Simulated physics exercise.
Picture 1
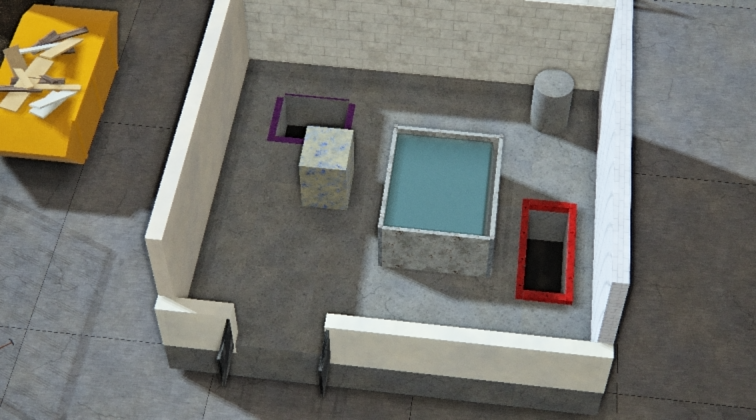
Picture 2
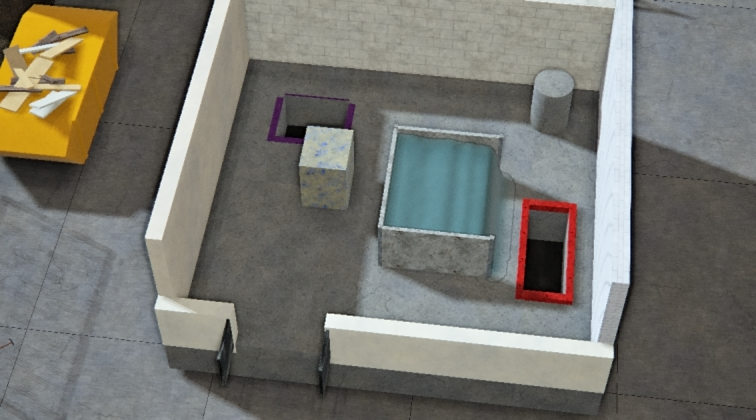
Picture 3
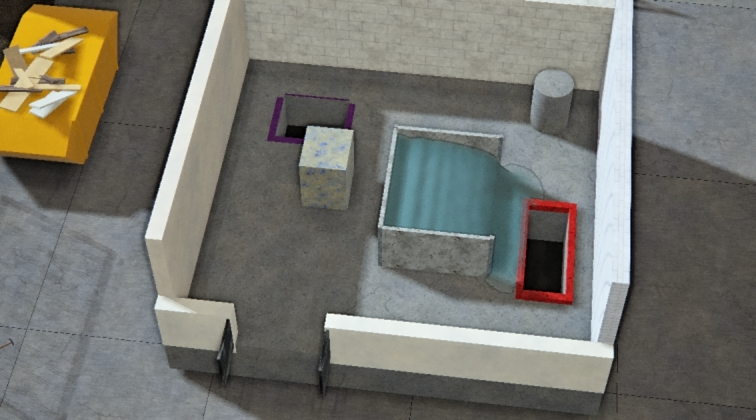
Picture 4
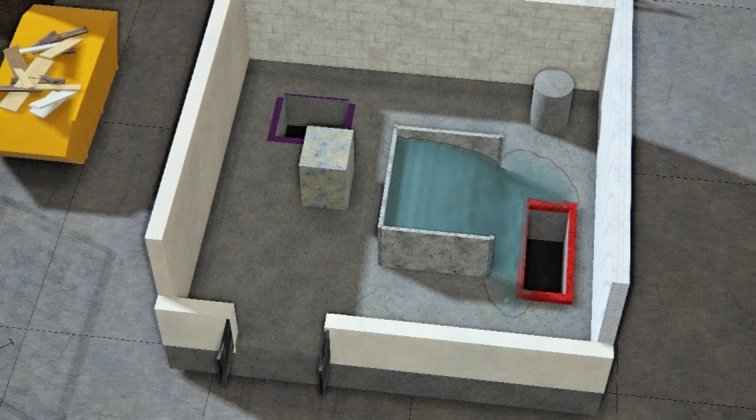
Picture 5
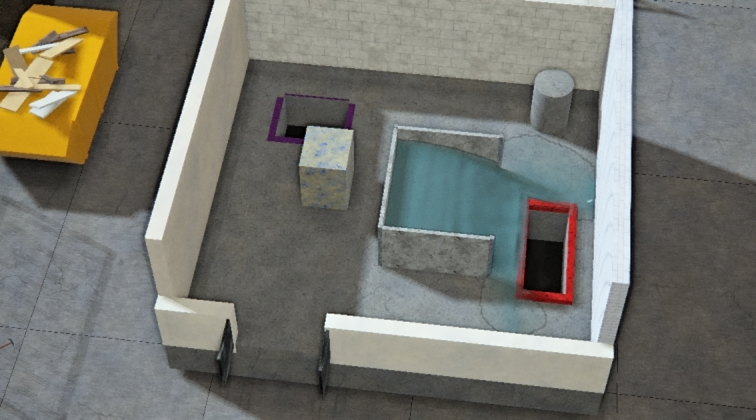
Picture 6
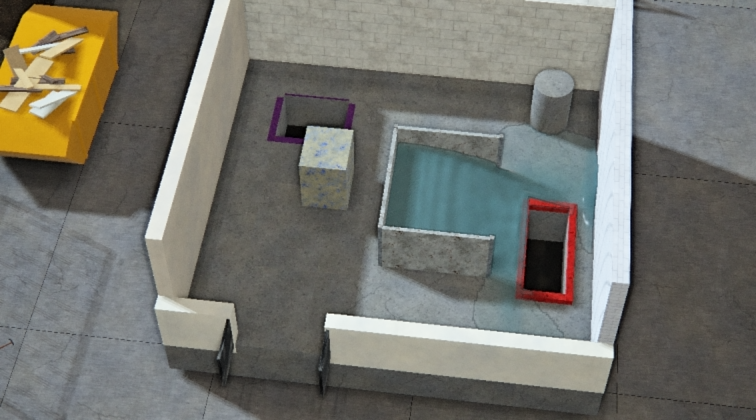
Teal water pours from the right side of an open stone tank inside a white-walled, roofless enclosure, seen from a fixed view high above. A red-rimmed pit lies right of the tank, a grey cylinder behind, a mottled block and purple-rimmed pit to the left, and a yellow bin outside. The still water ripples, slopes down through the open side, then spreads thinly around the red rim towards the right wall.
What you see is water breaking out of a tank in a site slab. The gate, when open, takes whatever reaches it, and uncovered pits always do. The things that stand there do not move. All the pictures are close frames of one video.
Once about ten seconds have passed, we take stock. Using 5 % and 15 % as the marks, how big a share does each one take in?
The gate claims a light share - short of five per cent, the purple pit claims an in-between share - five to fifteen per cent, the red pit claims a heavy share - exceeding fifteen per cent.
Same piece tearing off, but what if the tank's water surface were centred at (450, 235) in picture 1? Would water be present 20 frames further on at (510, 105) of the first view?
Outcome noted: Waterlogged.
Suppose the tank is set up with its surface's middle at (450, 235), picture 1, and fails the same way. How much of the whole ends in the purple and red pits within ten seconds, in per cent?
Shares - purple: 4 in a hundred; red: 50 in a hundred.
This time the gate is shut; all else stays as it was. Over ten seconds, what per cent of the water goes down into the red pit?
Red pit, %: 50.
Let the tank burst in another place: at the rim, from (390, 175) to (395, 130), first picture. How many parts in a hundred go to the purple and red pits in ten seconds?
Estimates in per cent: Purple 35, red 0.
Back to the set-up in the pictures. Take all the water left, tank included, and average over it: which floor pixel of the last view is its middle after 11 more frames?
That comes out near (506, 210).
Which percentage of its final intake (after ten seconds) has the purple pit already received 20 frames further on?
Something like 5 in a hundred.
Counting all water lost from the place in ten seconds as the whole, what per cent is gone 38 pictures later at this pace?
My figure is about 90 in a hundred.
A moment on, water covers 25 % of the floor; the gate 0 %, the purple pit 0 %, the red pit 30 %.
Next, water covers 30 % of the floor; the gate 0 %, the purple pit 0 %, the red pit 40 %.
Then, water covers 55 % of the floor; the gate 0 %, the purple pit 1 %, the red pit 44 %.
Later, water covers 85 % of the floor; the gate 0 %, the purple pit 5 %, the red pit 44 %.
In the end, water covers 95 % of the floor; the gate 2 %, the purple pit 9 %, the red pit 45 %.
